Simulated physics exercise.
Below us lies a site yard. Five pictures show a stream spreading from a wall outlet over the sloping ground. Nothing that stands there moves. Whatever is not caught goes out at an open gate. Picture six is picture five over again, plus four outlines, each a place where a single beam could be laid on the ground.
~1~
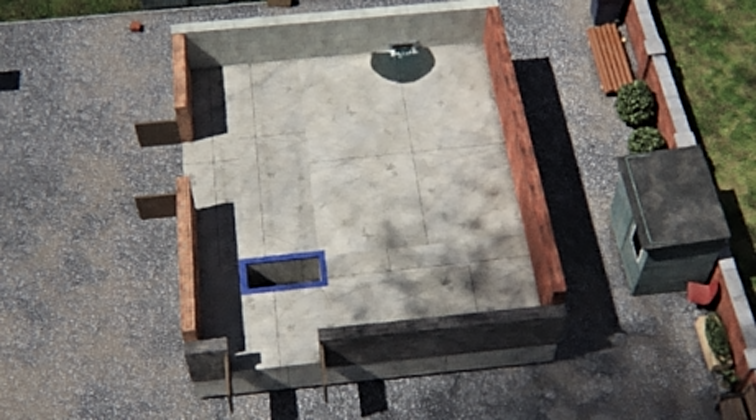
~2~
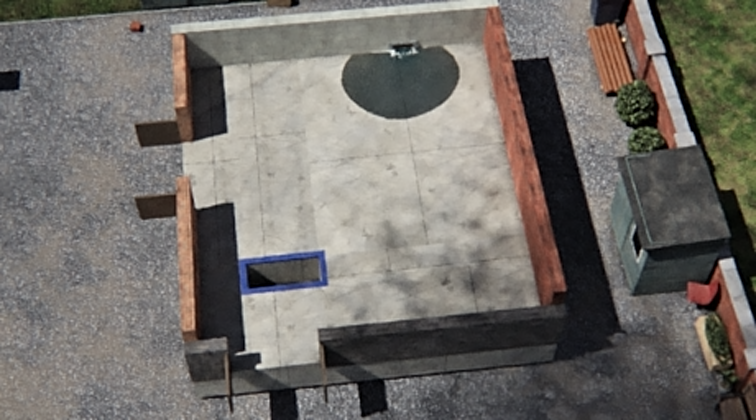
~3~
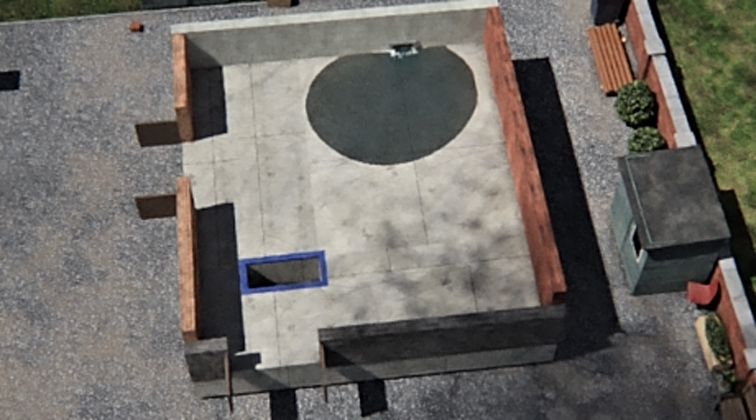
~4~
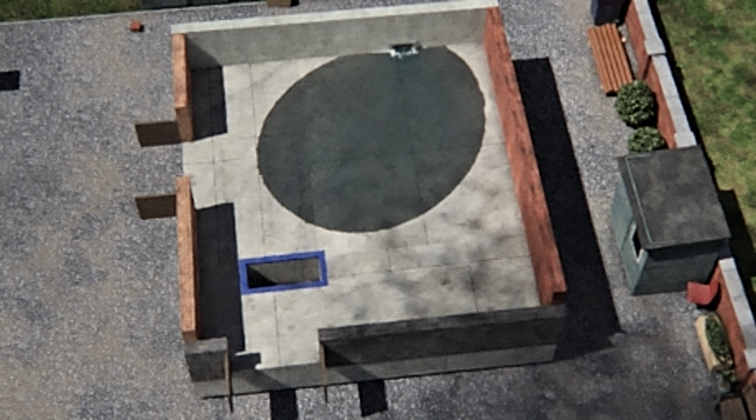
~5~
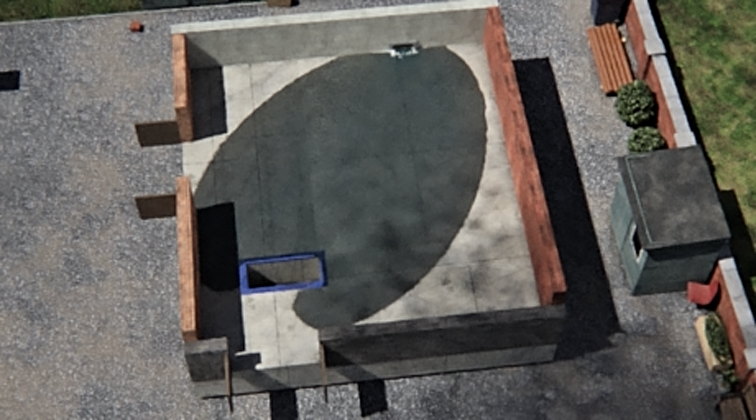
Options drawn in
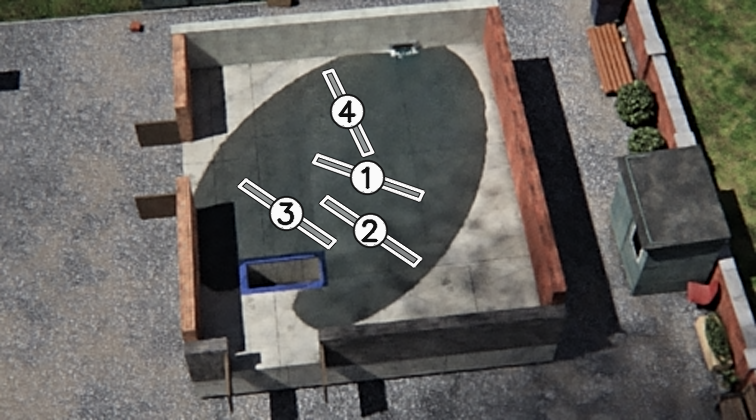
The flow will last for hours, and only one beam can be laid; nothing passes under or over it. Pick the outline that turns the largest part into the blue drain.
4 works best here.
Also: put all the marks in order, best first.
The order is 4, 2, 3, 1.
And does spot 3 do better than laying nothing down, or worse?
Spot 3 is worse.
On the marked copy, 1 from (315, 158) to (421, 196); 2 from (324, 200) to (417, 262); 3 from (242, 183) to (331, 244); 4 from (328, 71) to (368, 153).
If 1 is chosen, about 5 % of the stream goes into the blue drain, about 95 % out by the gates.
If 2 is chosen, about 18 % of the stream goes into the blue drain, about 82 % out by the gates.
If 3 is chosen, about 8 % of the stream goes into the blue drain, about 92 % out by the gates.
If 4 is chosen, about 27 % of the stream goes into the blue drain, about 73 % out by the gates.
